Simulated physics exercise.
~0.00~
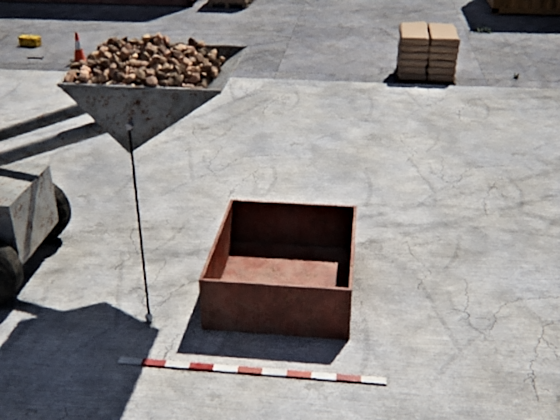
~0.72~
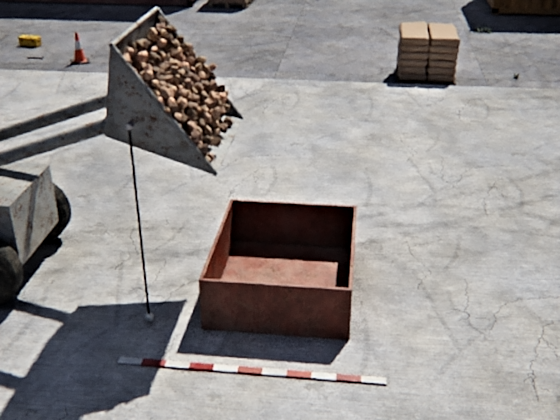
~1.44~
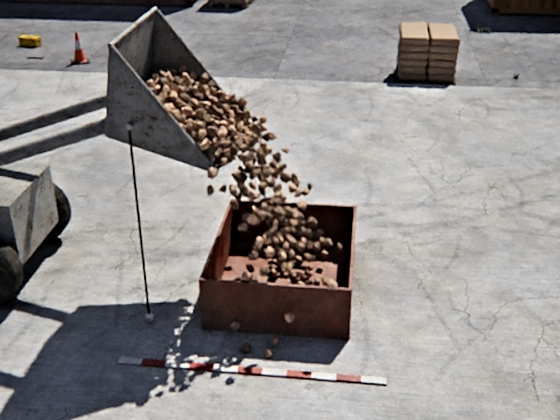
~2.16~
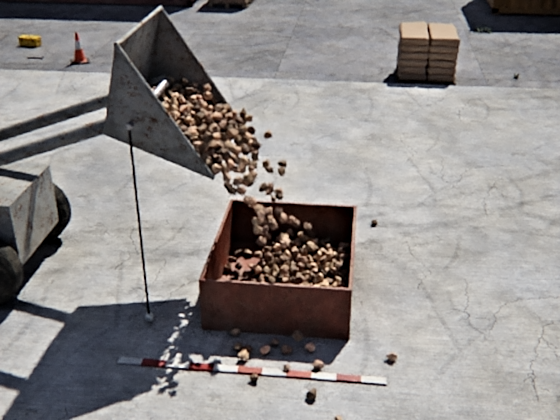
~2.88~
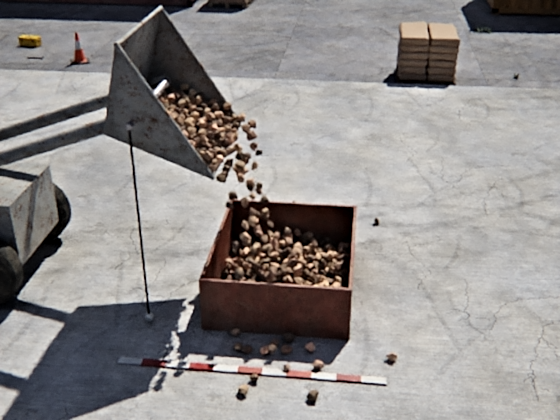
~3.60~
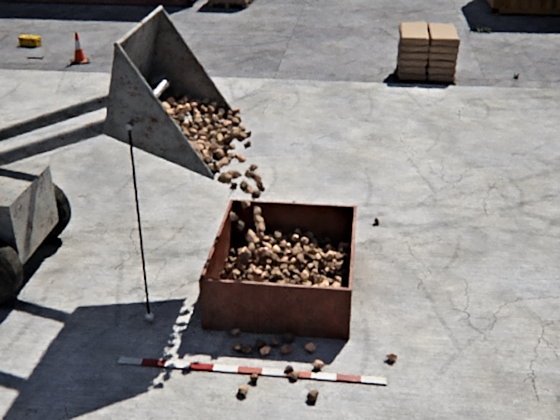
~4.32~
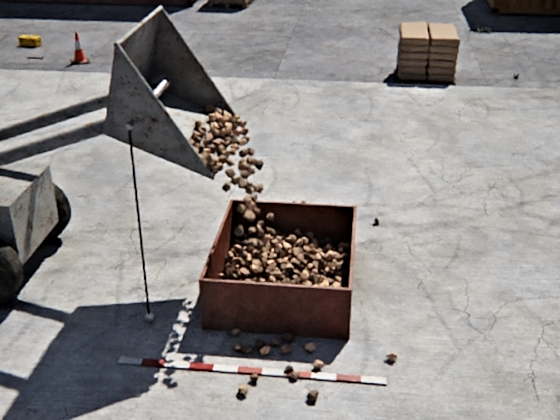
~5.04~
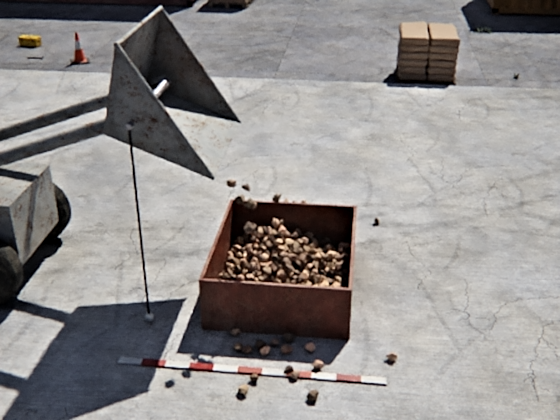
The clip opens with a grey loader bucket on the left, heaped with brown stones and raised beside an open rust-red bin on sunlit concrete, a red and white striped bar lying in front. The bucket tips forward to the right, and the stones lean toward its lower edge. They then pour out in a stream, most landing in the bin while a few scatter on the ground around it. The flow thins as the pile in the bin grows, and the remaining stones slide toward the lip. Finally the bucket hangs empty, still tilted, above the well-filled bin, with several strays lying near the bar.
